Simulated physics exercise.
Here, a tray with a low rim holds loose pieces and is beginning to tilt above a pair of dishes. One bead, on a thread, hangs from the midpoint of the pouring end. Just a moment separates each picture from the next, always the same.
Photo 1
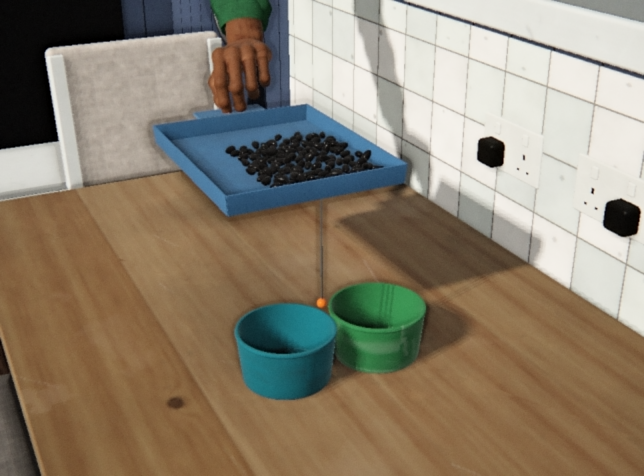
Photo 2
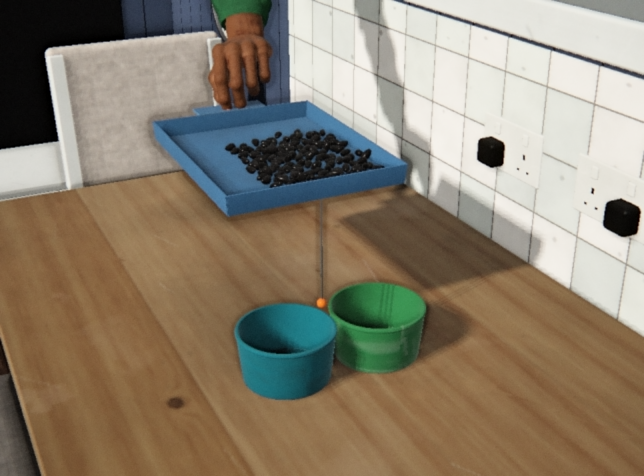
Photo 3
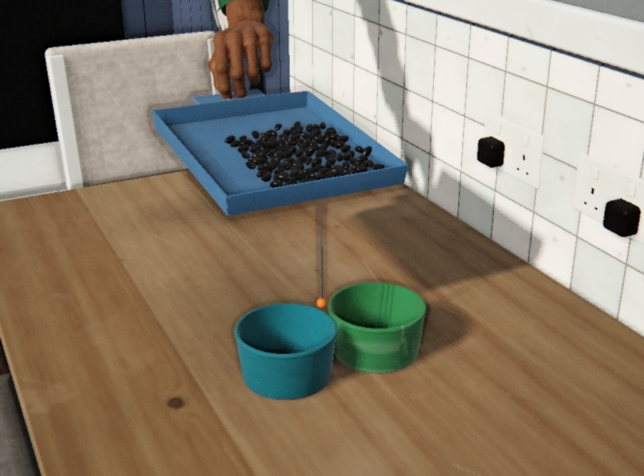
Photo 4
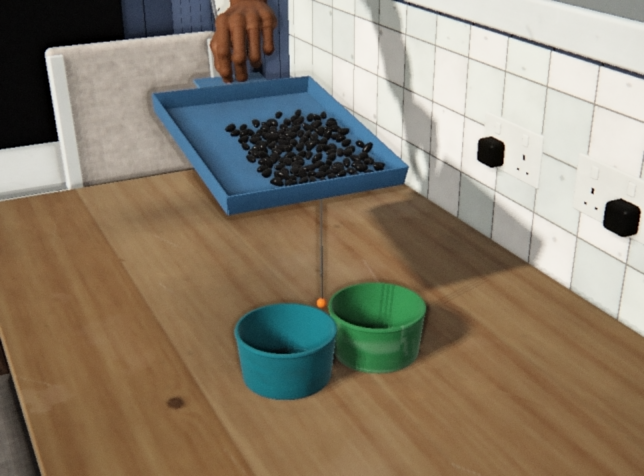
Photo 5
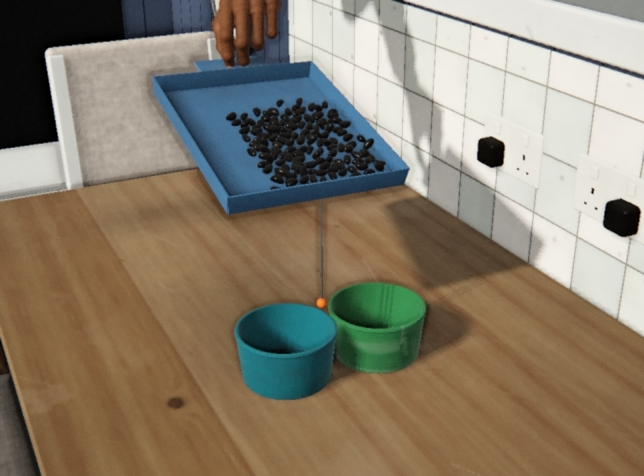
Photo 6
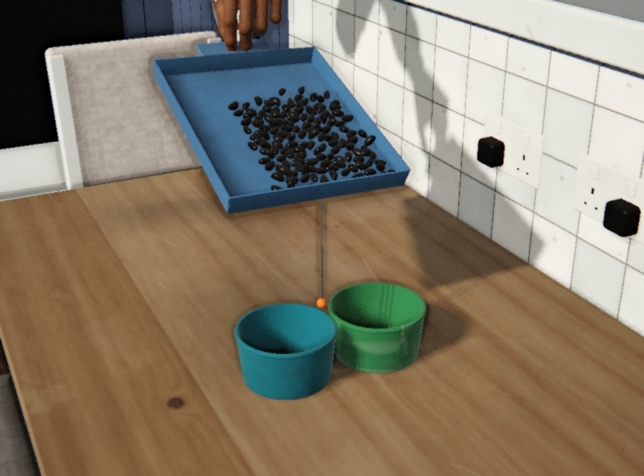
On a wooden table, a hand raises the back of a blue tray of black beans.
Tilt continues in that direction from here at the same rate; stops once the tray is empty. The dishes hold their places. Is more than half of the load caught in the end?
No: Catch is a minority.
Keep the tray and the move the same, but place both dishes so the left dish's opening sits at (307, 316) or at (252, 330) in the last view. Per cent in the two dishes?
First placement: 10 per cent; second placement: 10 per cent.
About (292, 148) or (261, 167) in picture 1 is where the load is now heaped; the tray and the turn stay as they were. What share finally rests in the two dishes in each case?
About 30 and 30 per cent.
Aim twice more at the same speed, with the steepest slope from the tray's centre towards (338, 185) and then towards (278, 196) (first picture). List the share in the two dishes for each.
For the first aim it is 40 in a hundred, for the second 40 in a hundred.
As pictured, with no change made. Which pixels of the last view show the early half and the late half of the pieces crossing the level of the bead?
About (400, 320), and after that about (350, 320).
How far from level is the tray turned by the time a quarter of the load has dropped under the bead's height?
A tilt of roughly 110°.
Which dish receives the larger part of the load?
Well, that is right of the pair.
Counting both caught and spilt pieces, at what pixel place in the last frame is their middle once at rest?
Close to (392, 395) in the last picture.
Just after the last frame, tray tipped steeply; every one on the tray.
A moment on, tray tipped right over; almost all on the tray; just a few outside both; just a few in the air.
Further on, tray tipped past a quarter turn; just a few in the left dish; roughly a quarter in the right dish; the larger part outside both.
When it is over, tray tipped past a quarter turn; just a few in the left dish; roughly a quarter in the right dish; the larger part outside both.
